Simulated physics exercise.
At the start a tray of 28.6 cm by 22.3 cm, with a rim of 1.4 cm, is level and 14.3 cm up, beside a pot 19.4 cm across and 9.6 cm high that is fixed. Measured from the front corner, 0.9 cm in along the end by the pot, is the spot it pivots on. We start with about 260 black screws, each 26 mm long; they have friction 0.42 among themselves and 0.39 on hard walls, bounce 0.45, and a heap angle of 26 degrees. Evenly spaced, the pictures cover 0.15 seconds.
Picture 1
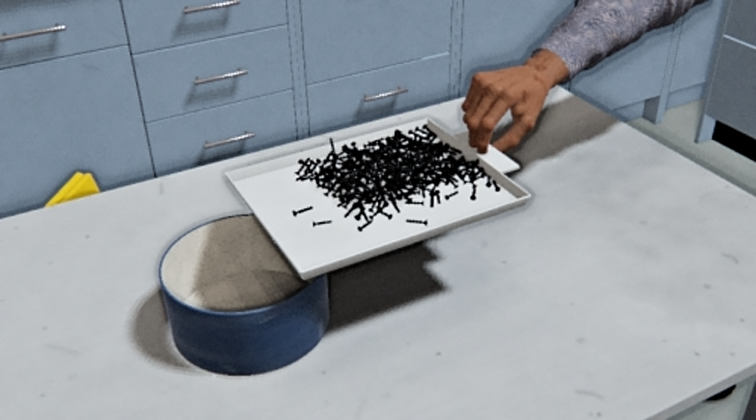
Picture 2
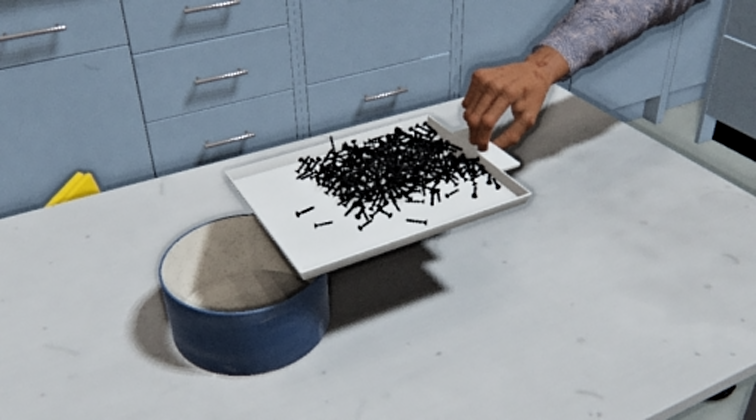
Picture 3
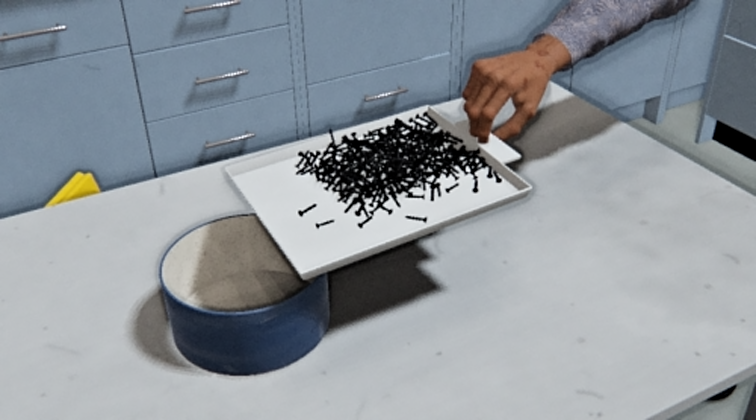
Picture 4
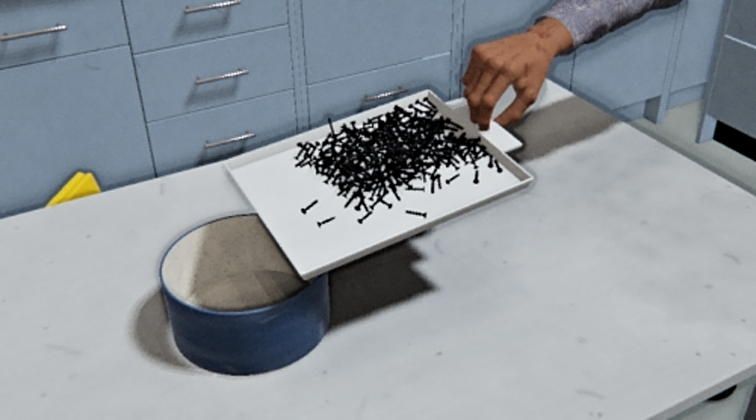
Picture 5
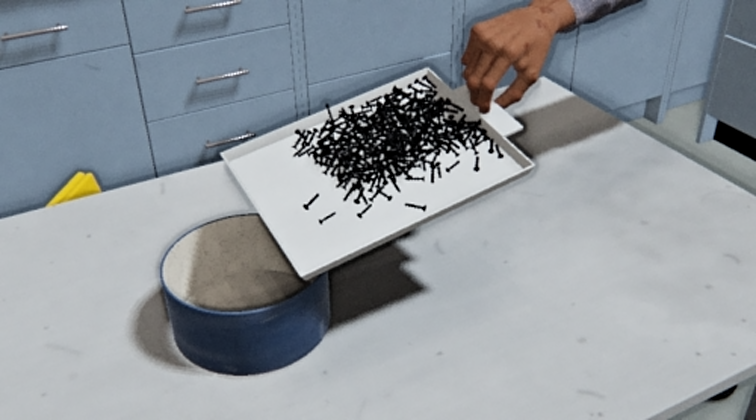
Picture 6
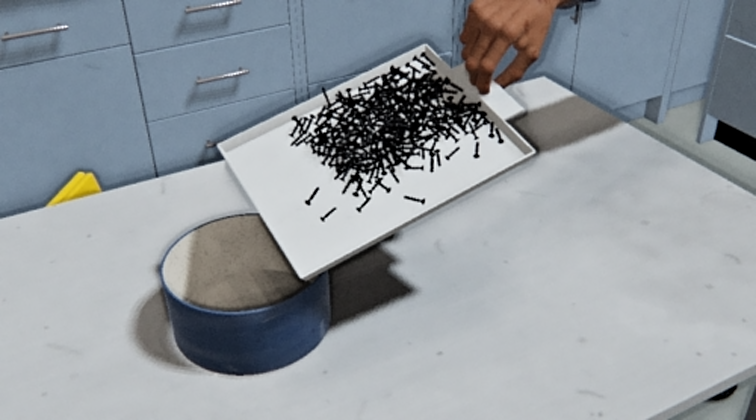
A white rimmed tray piled with small black screws is held by a hand in a patterned grey sleeve at upper right, seen from above at an angle over a pale worktop. A blue round pot with a light interior stands below the tray's left corner, with grey-blue drawers and something yellow behind. The hand raises the tray's far right side, slowly then faster, while the heap stays bunched.
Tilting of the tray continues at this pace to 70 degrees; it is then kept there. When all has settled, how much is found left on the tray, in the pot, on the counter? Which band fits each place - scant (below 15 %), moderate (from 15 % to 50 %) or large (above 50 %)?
Outcome: Left on the tray: A low amount; pot: A low amount; counter: A majority.
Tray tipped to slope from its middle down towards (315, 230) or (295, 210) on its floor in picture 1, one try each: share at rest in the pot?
25 and 80 %.
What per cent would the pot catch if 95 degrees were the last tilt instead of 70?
In that case some 0 per cent.
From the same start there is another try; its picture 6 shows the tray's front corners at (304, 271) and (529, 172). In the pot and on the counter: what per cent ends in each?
In the pot: 0 per cent; on the counter: 100 per cent.
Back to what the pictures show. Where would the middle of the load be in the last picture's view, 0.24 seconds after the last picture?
The middle of the load should be near (339, 99) then.
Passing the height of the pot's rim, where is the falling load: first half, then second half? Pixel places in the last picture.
First near (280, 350), later near (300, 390).
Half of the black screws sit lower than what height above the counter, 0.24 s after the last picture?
The halfway mark is near 32 cm.
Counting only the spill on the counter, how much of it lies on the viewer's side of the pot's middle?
I'd put it at around 100 per cent.
Then, 0.14 s after the last picture, tilt 47 degrees; the tray holds 100 %, the pot 0 %.
Then, 0.24 s after the last picture, tilt 65 degrees; the tray holds 100 %, the pot 0 %.
Then, 0.47 s after the last picture, tilt 70 degrees; the tray holds 0 %, the pot 0 %.
In the end, tray 0 %, pot 0 %, counter 100 %.
